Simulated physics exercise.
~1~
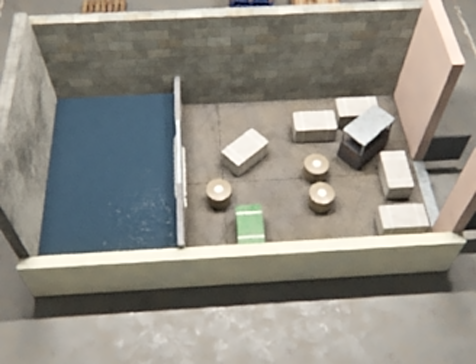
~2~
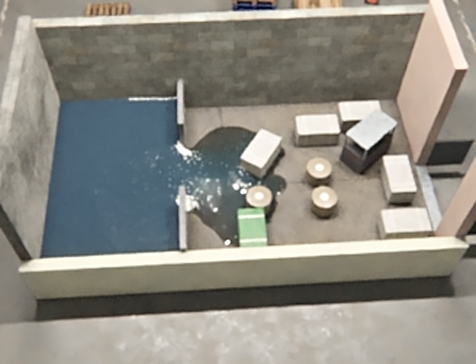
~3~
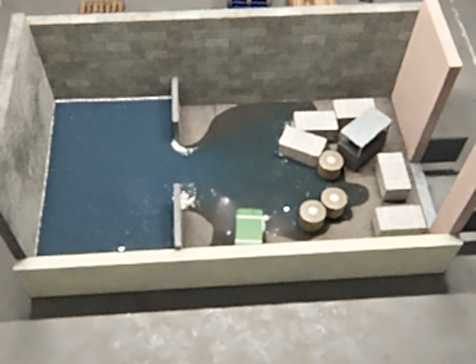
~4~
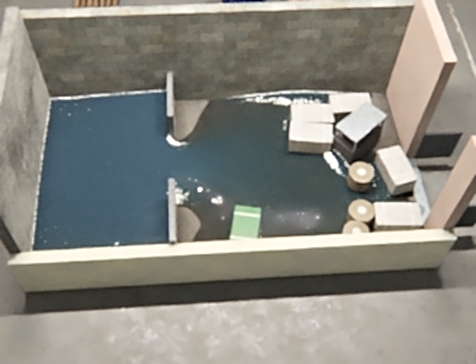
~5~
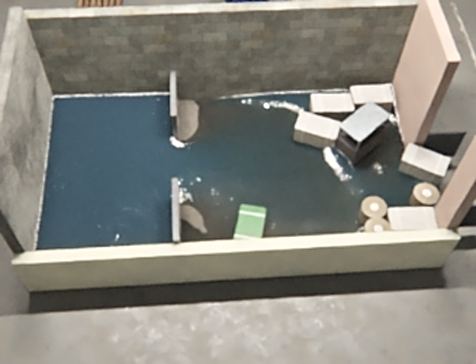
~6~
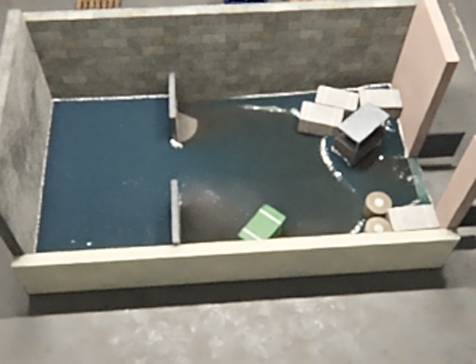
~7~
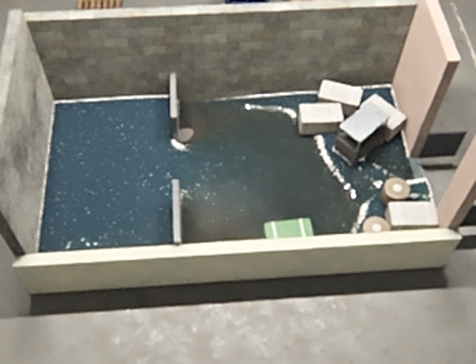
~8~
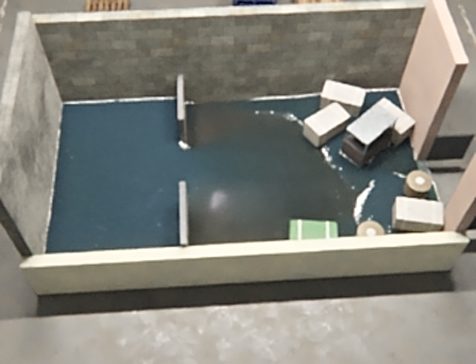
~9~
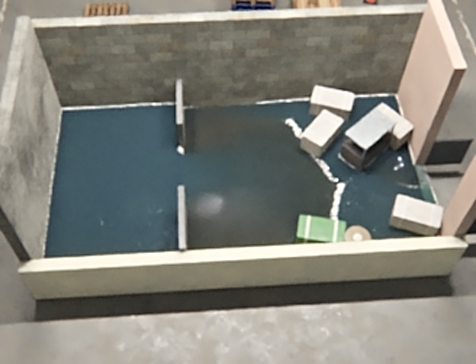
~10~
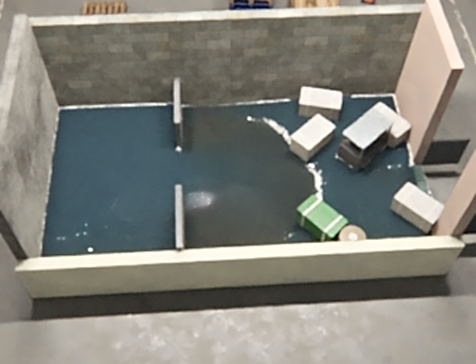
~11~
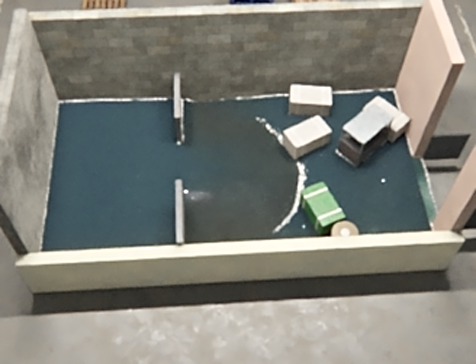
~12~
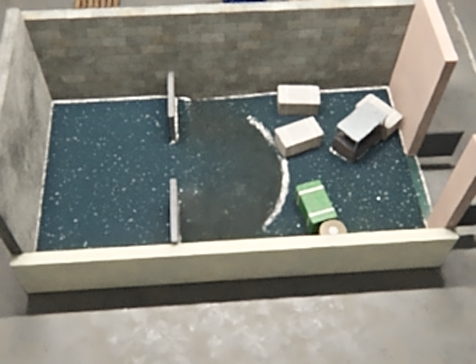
Dark water pours from the left chamber through a gap in the inner wall, spreading among pale boxes, round tubs and a green block, pushing several rightward. Some drift out of view by the right side, while the green block slides right and ends floating near a remaining tub.
